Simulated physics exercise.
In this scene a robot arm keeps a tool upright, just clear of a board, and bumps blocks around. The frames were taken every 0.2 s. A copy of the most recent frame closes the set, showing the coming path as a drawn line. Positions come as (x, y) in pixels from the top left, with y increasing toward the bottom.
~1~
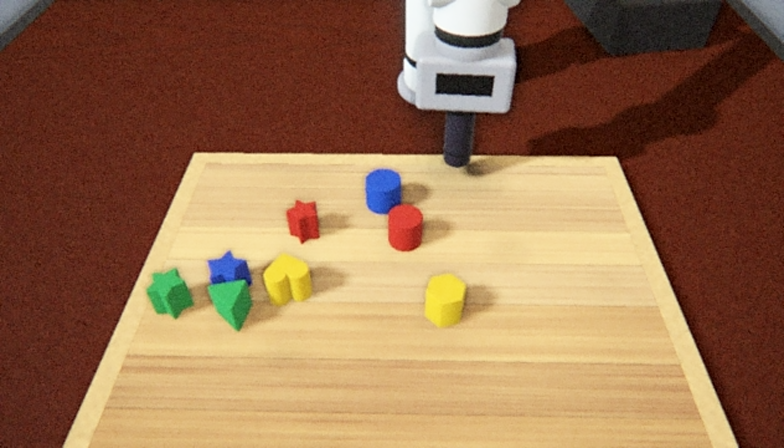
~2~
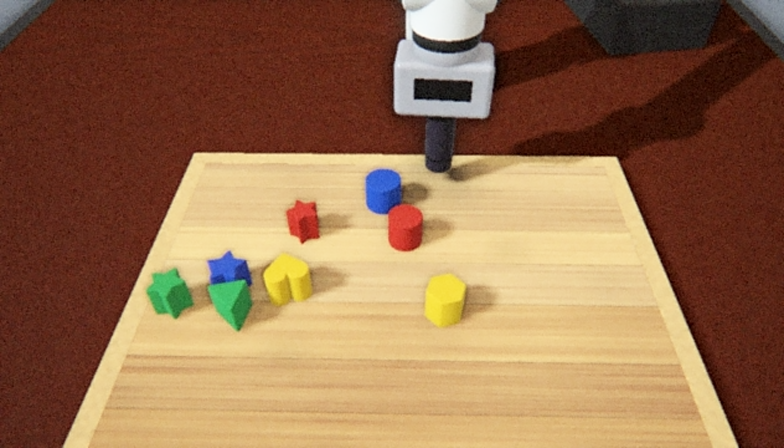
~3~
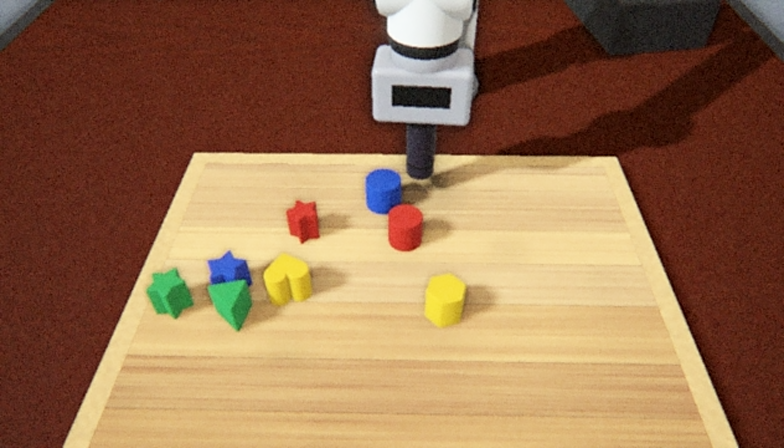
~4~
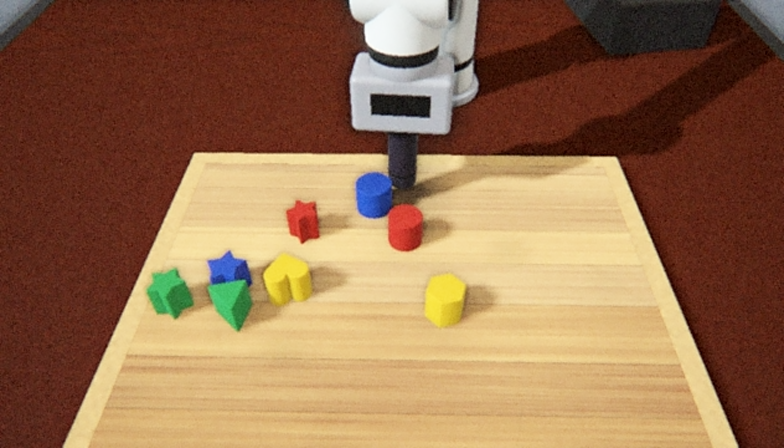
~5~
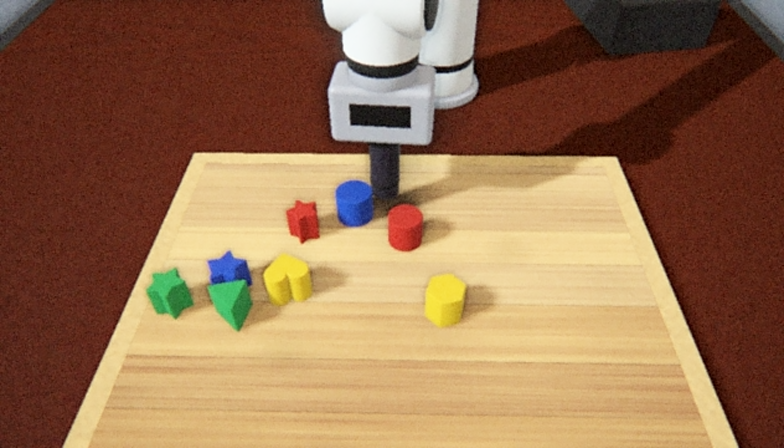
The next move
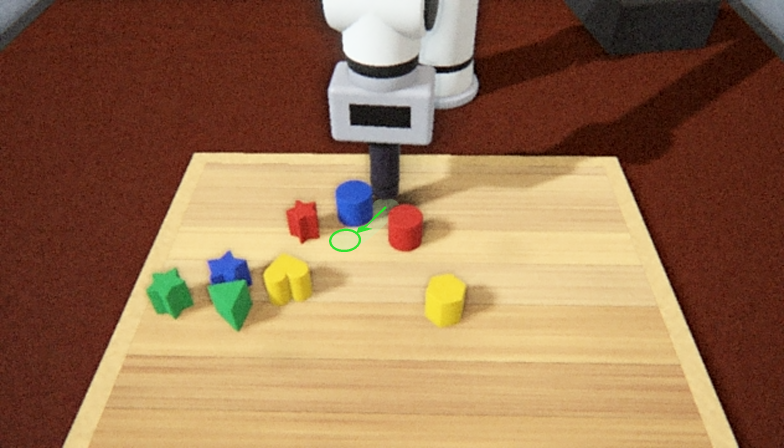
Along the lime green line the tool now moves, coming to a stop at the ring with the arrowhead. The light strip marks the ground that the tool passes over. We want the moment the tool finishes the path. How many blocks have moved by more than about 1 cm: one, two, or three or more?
Shifted over 1 cm: Two.
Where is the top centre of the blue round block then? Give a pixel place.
I'd expect the centre of its top face to be at (316, 203).
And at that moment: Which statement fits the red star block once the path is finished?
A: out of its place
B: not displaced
My pick is A.
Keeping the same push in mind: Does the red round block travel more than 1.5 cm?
No, that is not how it ends up.
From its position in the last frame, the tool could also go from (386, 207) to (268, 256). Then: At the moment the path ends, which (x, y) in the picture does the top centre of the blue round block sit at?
Around (262, 207).
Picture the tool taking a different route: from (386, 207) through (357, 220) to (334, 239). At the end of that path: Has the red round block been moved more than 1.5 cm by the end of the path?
No
The line goes from (386, 207) through (374, 219) and (361, 230) to (345, 240).
The first path, step by step. Halfway along, tool (366, 208); blue round block (332, 199).
At the end, tool (344, 224); red star block (285, 210); blue round block (316, 203); red round block unmoved.
